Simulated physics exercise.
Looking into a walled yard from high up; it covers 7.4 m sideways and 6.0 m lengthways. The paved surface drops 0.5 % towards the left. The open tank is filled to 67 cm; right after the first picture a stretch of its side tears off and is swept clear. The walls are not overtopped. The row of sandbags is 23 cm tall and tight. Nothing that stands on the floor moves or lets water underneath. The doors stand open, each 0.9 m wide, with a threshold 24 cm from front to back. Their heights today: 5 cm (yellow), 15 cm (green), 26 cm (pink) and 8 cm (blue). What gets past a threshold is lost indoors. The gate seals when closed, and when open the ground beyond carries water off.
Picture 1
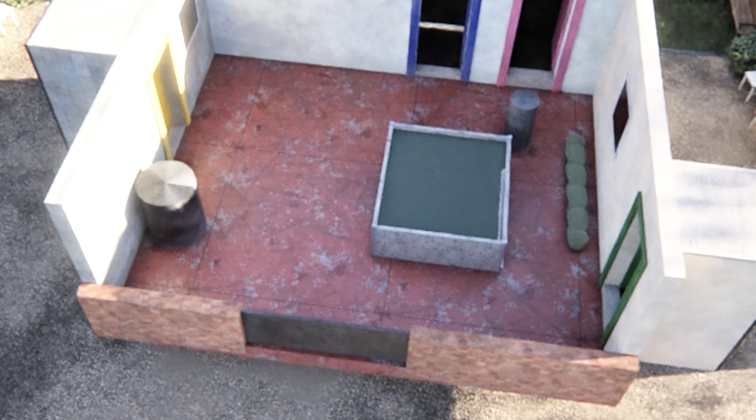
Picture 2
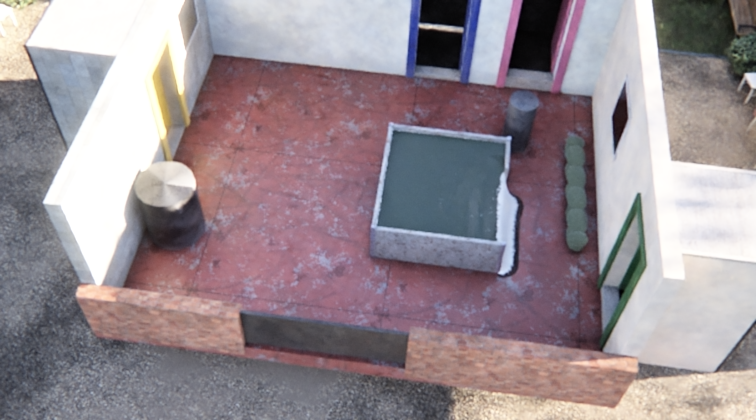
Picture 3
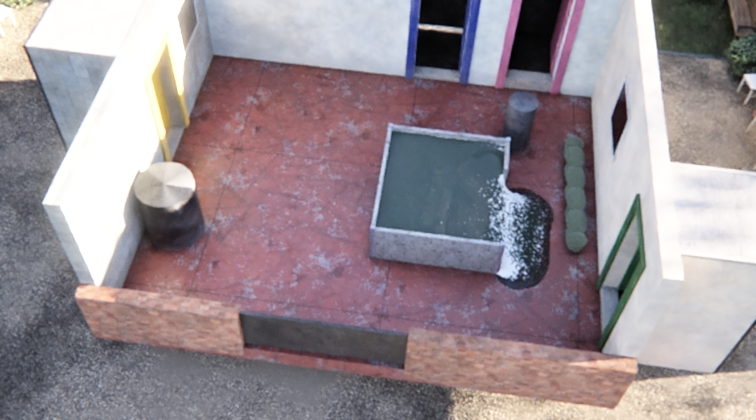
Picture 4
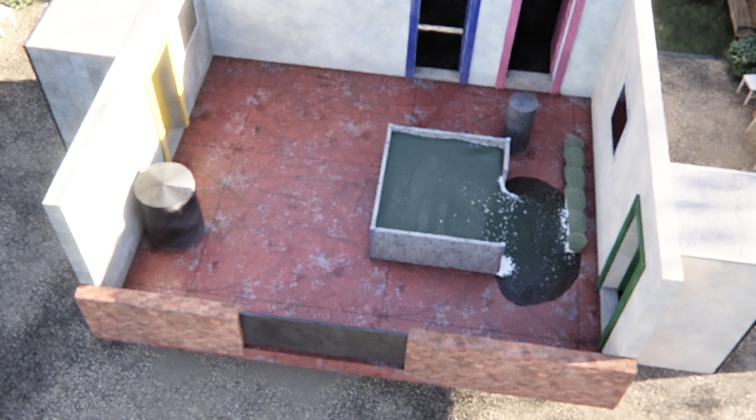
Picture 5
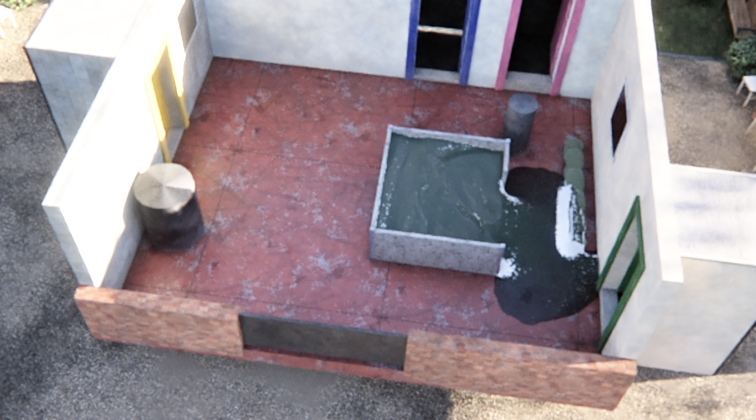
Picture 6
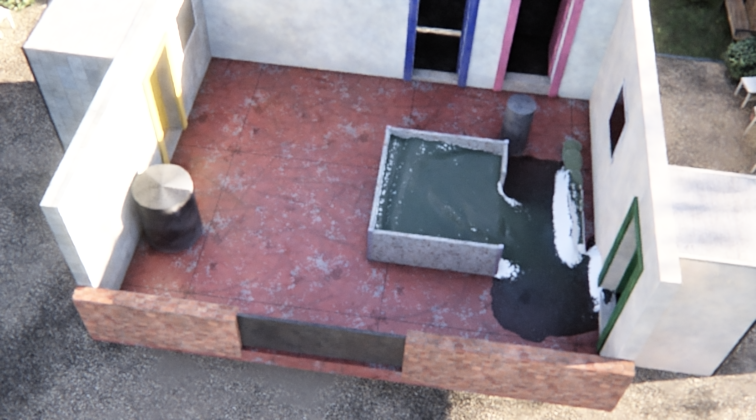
Dark green water fills an open, pale-walled square tank right of centre in a red-paved, walled yard seen from high above by a nearly still camera. A grey cylinder stands at left near a yellow doorway, with blue and pink doorways behind, and rounded green bushes and a green doorway at right. The tank's right side breaks open, and foaming water pours out, spreads over the paving, surges around the bushes and reaches the green doorway.
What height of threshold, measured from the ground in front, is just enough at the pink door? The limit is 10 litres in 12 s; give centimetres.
It would have to be roughly 18 cm high.
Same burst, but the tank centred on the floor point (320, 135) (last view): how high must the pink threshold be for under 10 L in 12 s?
Some 20 cm.
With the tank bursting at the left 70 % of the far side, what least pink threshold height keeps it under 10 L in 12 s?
About 12.0 cm.
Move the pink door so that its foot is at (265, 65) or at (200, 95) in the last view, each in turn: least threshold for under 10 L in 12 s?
Roughly 7.5 and 9.0 cm.
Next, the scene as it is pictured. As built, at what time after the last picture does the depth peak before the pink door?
Near 2.0 s.
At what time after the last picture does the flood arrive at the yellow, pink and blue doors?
Arrival: Yellow 4.5 s, pink 0.9 s, blue 1.8 s.
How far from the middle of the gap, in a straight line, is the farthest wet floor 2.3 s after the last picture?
Roughly 4.0 m.
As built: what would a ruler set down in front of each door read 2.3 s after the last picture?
Depths in cm: Yellow 0, green 24, pink 20, blue 3.
Then, 0.7 s after the last picture water covers 15 % of the floor, deepest (46 cm) near (562, 241); it has not reached the pink door.
Then, 2.3 s after the last picture water covers 40 % of the floor, deepest (38 cm) near (601, 384); 20 cm at the pink door, 0 litres in over its 26 cm threshold.
Then, 11.3 s after the last picture water covers 100 % of the floor, deepest (11 cm) near (210, 64); 5 cm at the pink door, 0 litres in over its 26 cm threshold.
At the pink door as built, the water peaked near 20 cm, 2.1 s after the last picture.
With a threshold of 15.5 cm, 23 litres would have come in within the 12 s; with 21 cm, 3 litres. So under 10 litres takes about 18 cm.
